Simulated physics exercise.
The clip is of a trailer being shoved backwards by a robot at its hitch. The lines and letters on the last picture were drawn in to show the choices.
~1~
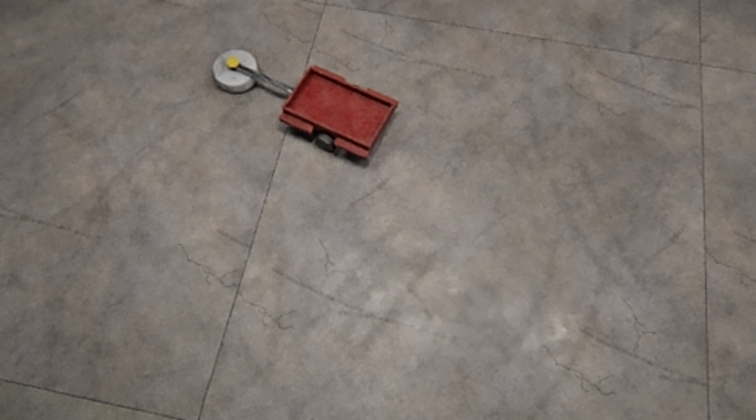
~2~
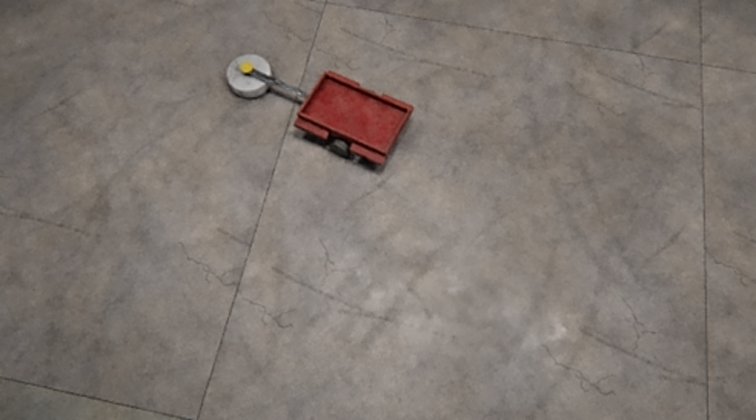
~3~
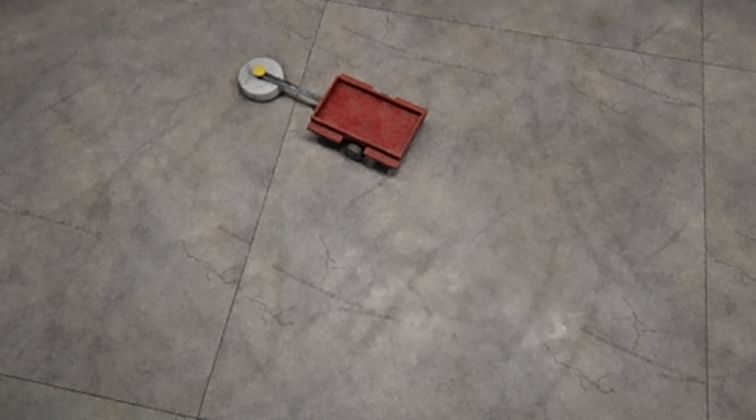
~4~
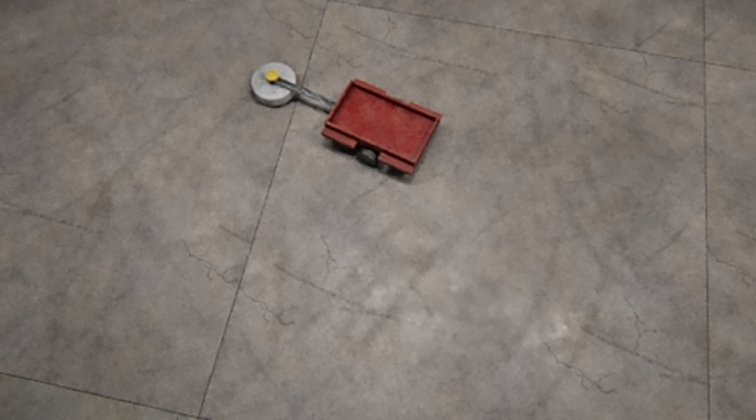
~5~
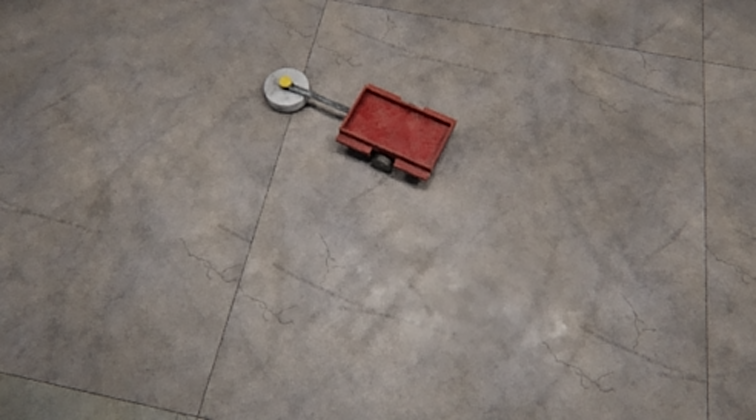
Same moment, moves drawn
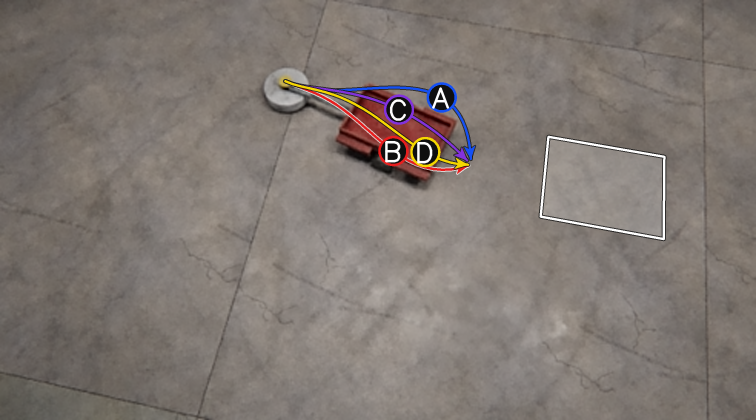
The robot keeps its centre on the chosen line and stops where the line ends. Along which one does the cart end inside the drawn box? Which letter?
Choose route B.
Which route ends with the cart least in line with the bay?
The widest miss is A.
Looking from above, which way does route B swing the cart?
It turns anticlockwise.
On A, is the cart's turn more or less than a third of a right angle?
It turns more than that.
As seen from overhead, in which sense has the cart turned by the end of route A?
Clockwise.
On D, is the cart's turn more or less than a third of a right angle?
Less than that.
On the marked copy, A from (285, 81) via (401, 88) to (471, 159); B from (285, 81) via (368, 130) to (468, 166); C from (285, 81) via (383, 103) to (467, 160); D from (285, 81) via (377, 118) to (468, 165); the bay at (604, 186).
Taking B. A third of the way, robot (350, 121), cart (469, 160).
Two thirds of the way, robot (405, 165), cart (537, 179).
When it is over, robot (469, 170), cart (604, 186); the cart stands in the bay.
As for the rest, A leaves the cart at (532, 284), out of the bay; C leaves the cart at (574, 256), out of the bay; D leaves the cart at (597, 222), out of the bay.
